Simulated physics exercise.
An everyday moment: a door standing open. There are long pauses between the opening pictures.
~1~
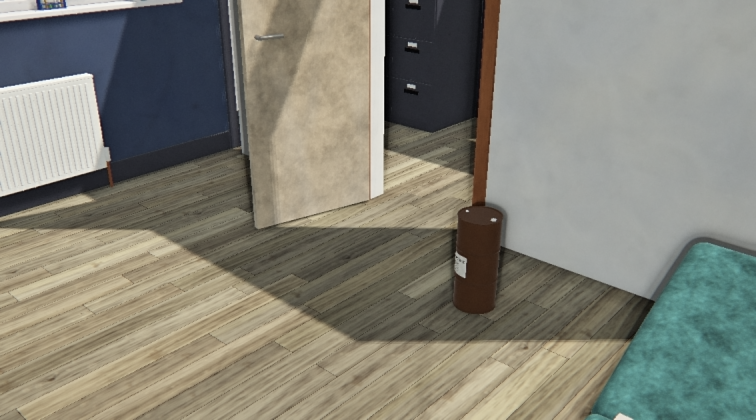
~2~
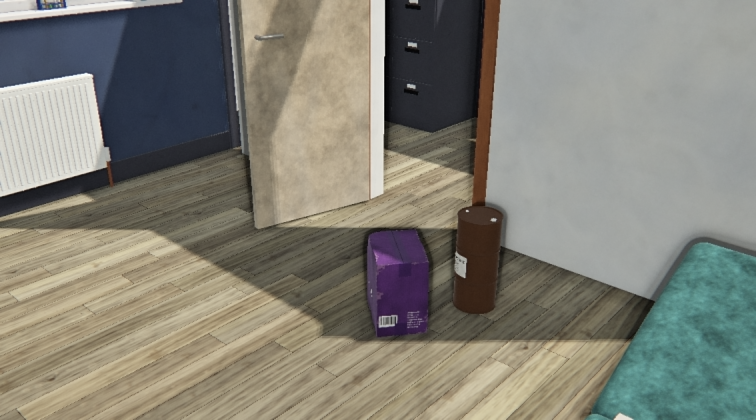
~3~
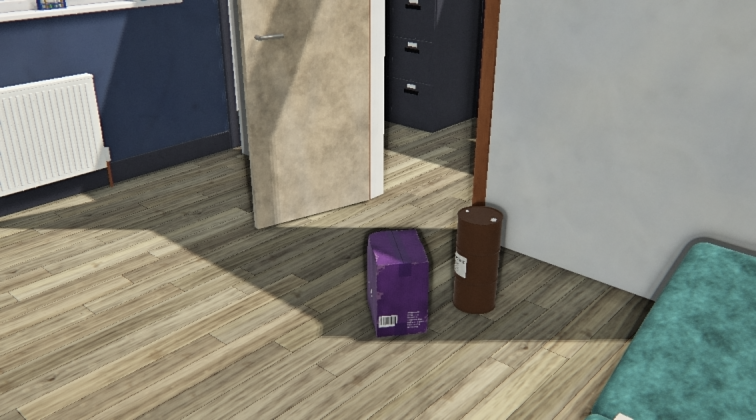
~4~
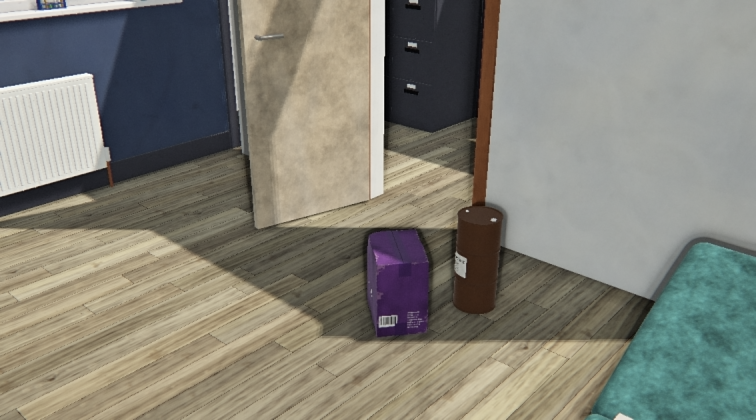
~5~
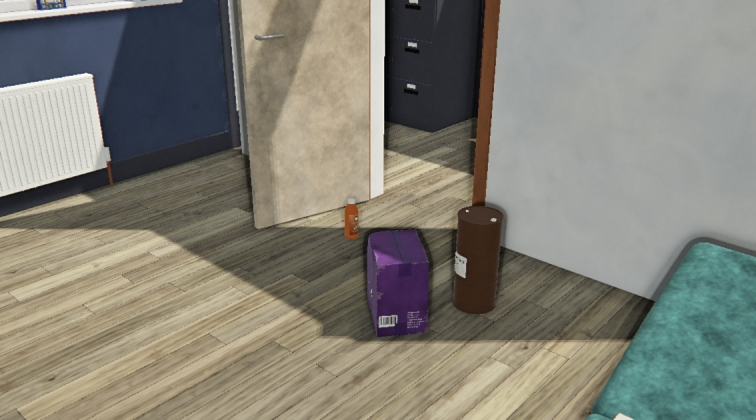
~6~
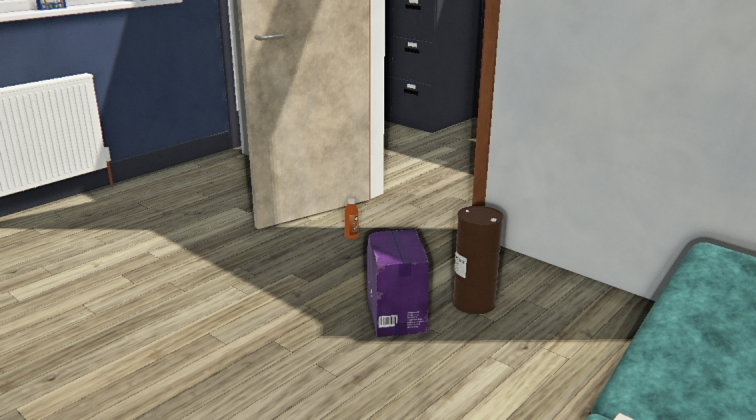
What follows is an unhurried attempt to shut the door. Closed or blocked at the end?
Here the door shuts.
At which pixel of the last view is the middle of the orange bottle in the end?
At about (474, 209).
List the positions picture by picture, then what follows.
Door wide open and still; brown canister (477, 260), in the first frame.
Door wide open and still; brown canister (477, 260); purple box (397, 282), in the second frame.
Door wide open and still; brown canister (477, 260); purple box (397, 282), in the third frame.
Door wide open and still; brown canister (477, 260); purple box (397, 282), in the fourth frame.
Door wide open and still; brown canister (477, 260); purple box (397, 282), in the fifth frame.
Door wide open and still; orange bottle (352, 218); brown canister (477, 260), in the sixth frame.
Then, 1.10 s on from there, open by 48°; orange bottle shifted well along near (377, 220).
Then, 1.60 s on from there, open by 14°; orange bottle shifted well along near (436, 215).
In the end, open by 0°; toppled on the floor, orange bottle; the other 2 unmoved. At the end, from the last picture's camera, orange bottle near (474, 209).
